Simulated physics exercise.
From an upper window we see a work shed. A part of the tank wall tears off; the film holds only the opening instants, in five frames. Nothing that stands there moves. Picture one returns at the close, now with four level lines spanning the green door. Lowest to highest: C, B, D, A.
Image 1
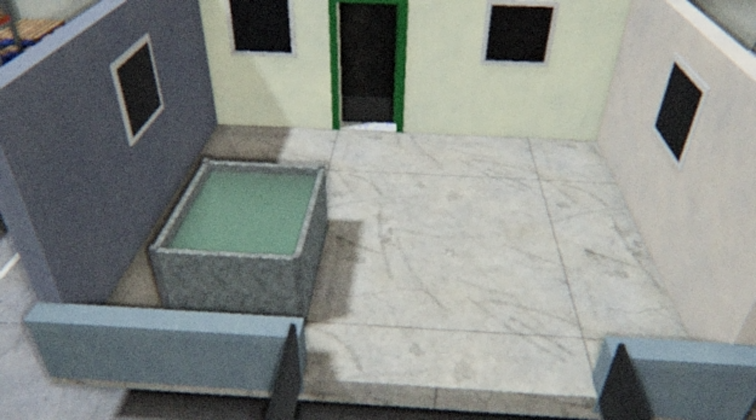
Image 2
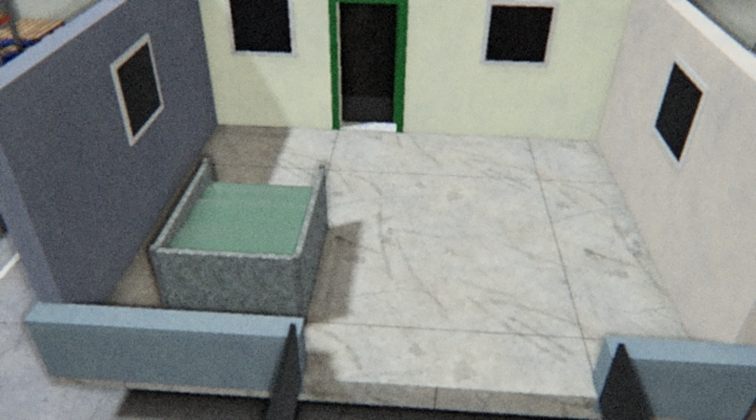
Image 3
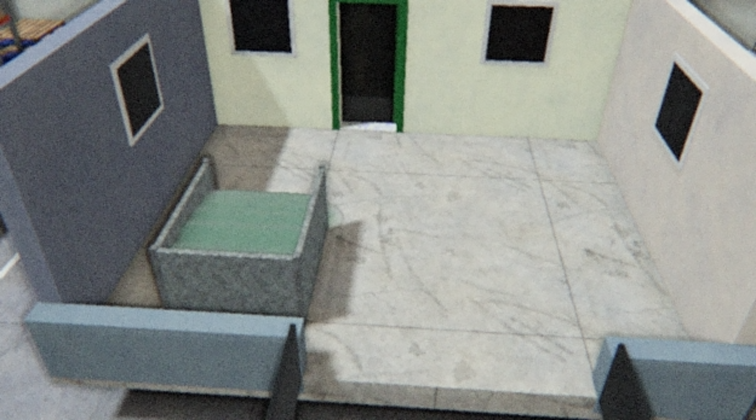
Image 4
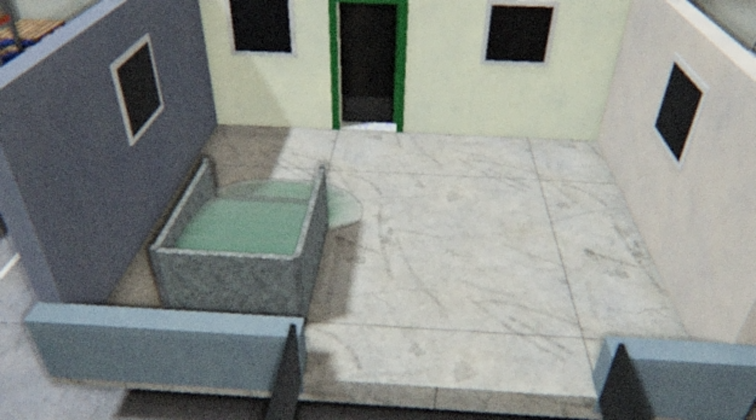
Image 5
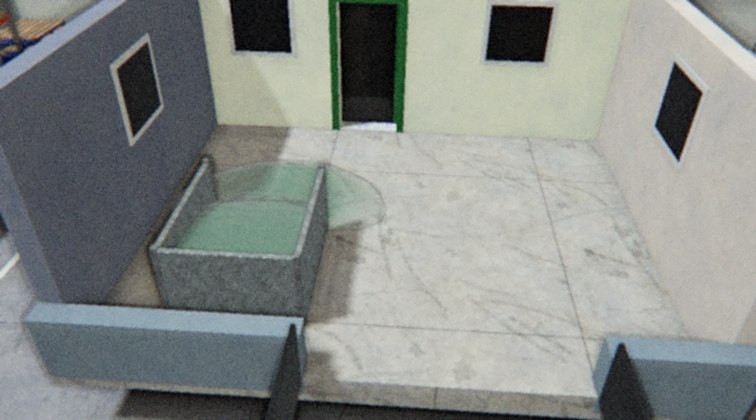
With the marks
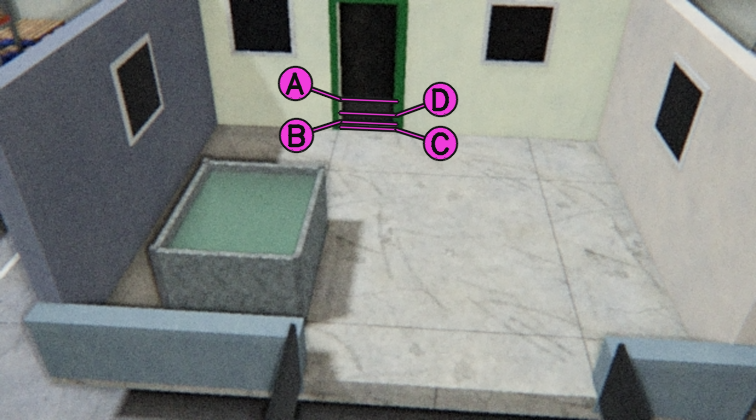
A stone tank's back side opens and green water spreads out across the pale floor.
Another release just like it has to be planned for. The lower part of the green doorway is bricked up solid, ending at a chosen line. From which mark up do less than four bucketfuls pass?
I would pick height D.
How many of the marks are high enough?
Two of the four.
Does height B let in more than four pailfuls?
Yes, it does.
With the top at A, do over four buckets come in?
No.
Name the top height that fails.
That would be B.
On the marked copy, A at (368, 100); B at (368, 123); C at (368, 128); D at (368, 114); from the bottom up C, B, D, A.
With A, nothing gets over.
With B, about 10 bucketfuls get in.
With C, some 25 bucketfuls get in.
With D, a splash gets over, under a bucket.
